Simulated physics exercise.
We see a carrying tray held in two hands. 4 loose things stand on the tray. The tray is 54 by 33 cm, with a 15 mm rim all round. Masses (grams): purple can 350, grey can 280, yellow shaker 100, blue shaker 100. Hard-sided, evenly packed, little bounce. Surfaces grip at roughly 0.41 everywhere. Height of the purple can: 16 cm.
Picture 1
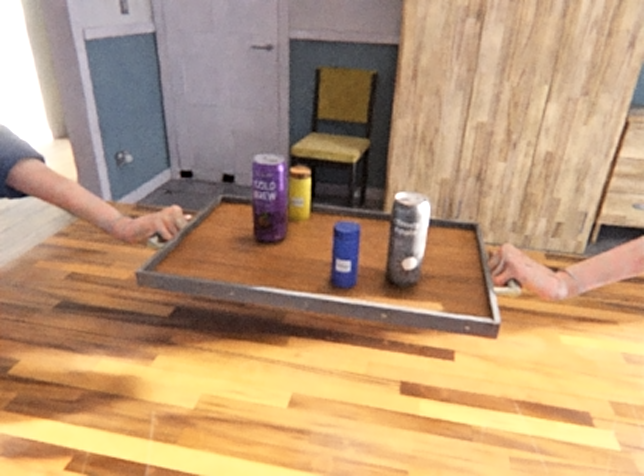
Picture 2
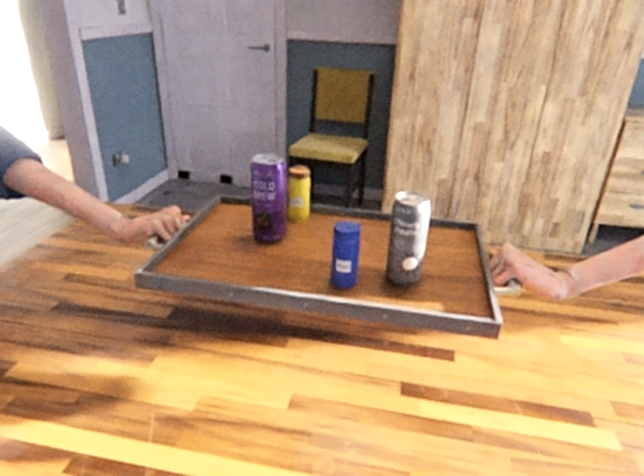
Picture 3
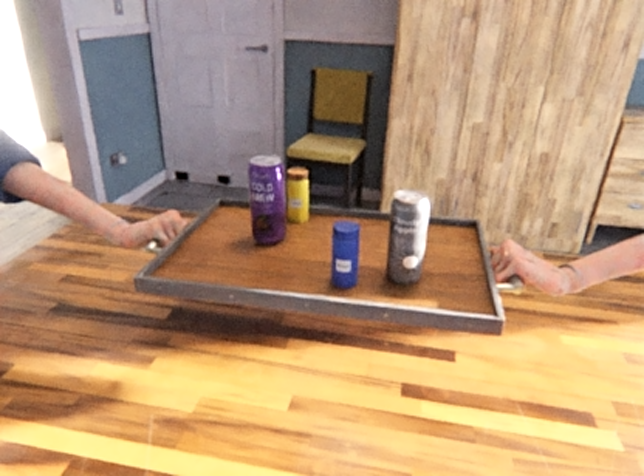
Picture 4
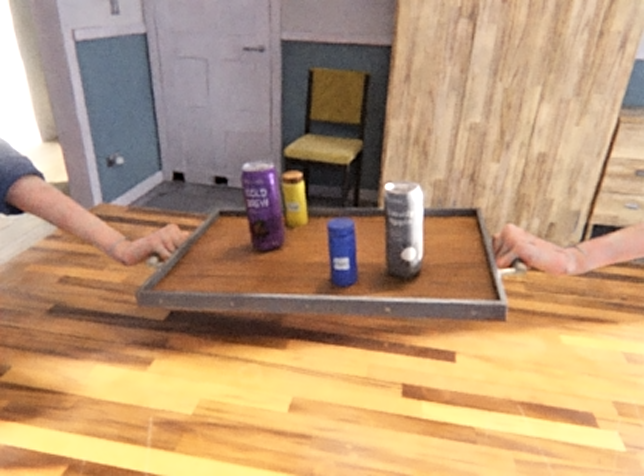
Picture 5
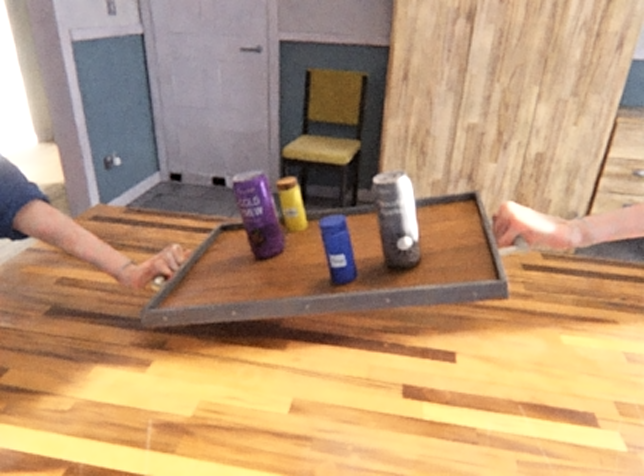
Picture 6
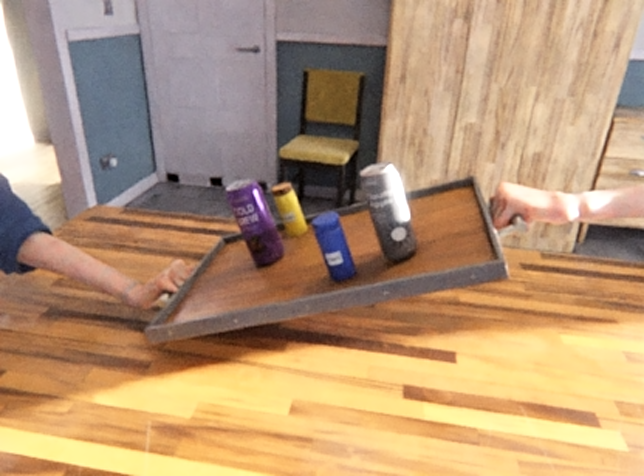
A tray carrying a purple can, a grey can and yellow and blue shakers stayed nearly level at first, then two hands tilted it steadily, lowering its left edge while the right rose.
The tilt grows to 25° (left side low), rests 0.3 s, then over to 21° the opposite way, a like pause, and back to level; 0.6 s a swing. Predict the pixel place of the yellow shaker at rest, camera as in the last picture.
The yellow shaker comes to rest near (244, 201).
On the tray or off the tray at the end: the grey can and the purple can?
The grey can is still on the tray; the purple can finishes off the tray.
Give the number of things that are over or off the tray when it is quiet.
In all, 4.
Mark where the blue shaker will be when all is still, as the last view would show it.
At about (181, 268).
Then, 0.40 s after the last picture, tilt 25°, left edge down; yellow shaker on its side near (255, 240); grey can on its side; blue shaker on its side.
Then, 0.70 s after the last picture, tilt 13°, left edge down; purple can now off the tray; yellow shaker on its side near (235, 224); grey can on its side.
Then, 1.10 s after the last picture, tilt 21°, right edge down; yellow shaker on its side near (244, 168); grey can on its side; blue shaker on its side.
At rest, off the tray, purple can; tipped over on the tray, grey can, yellow shaker and blue shaker. In the last view, yellow shaker near (244, 202).
